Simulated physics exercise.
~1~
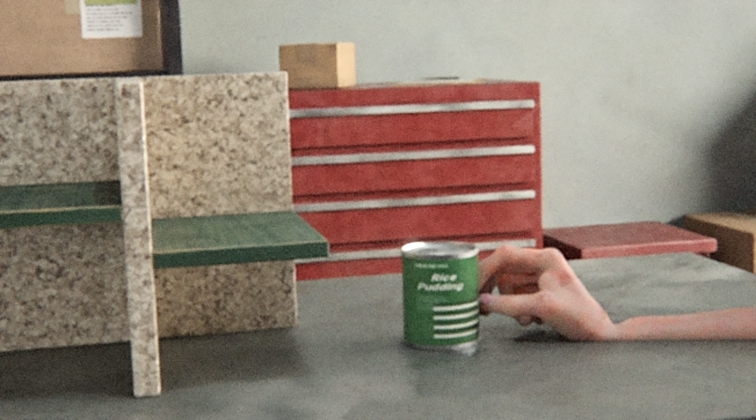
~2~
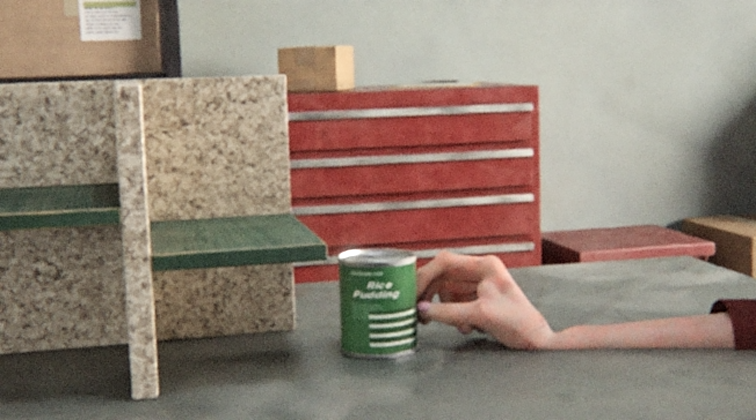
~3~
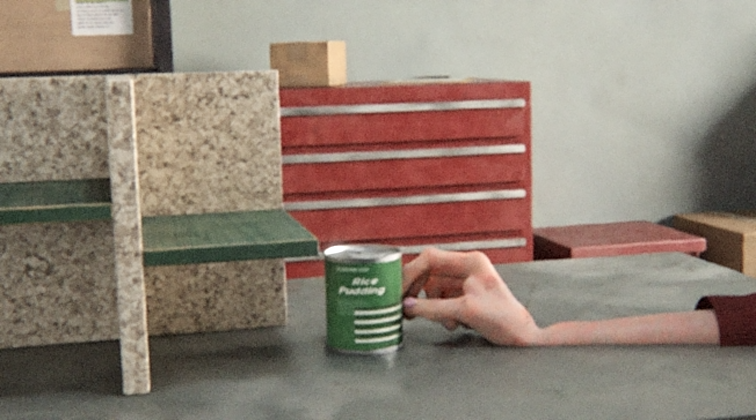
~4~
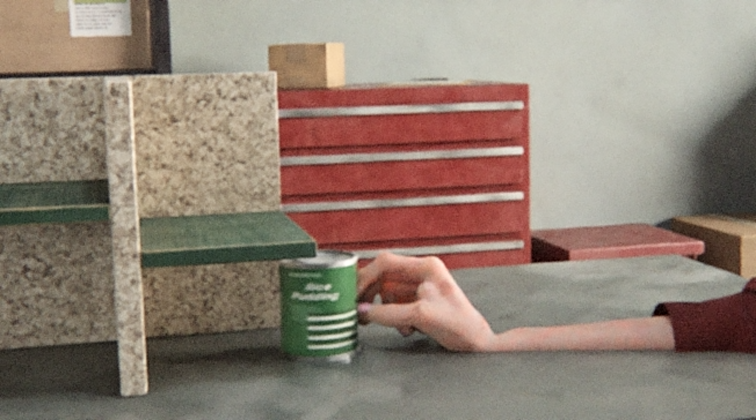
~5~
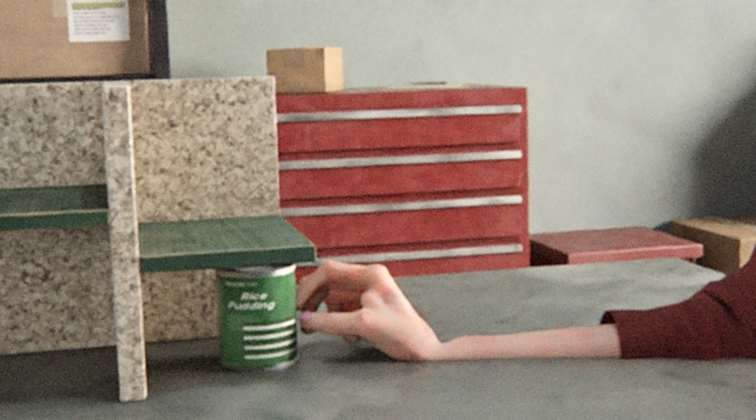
A hand slides a green tin of rice pudding left until it sits under a low green shelf.
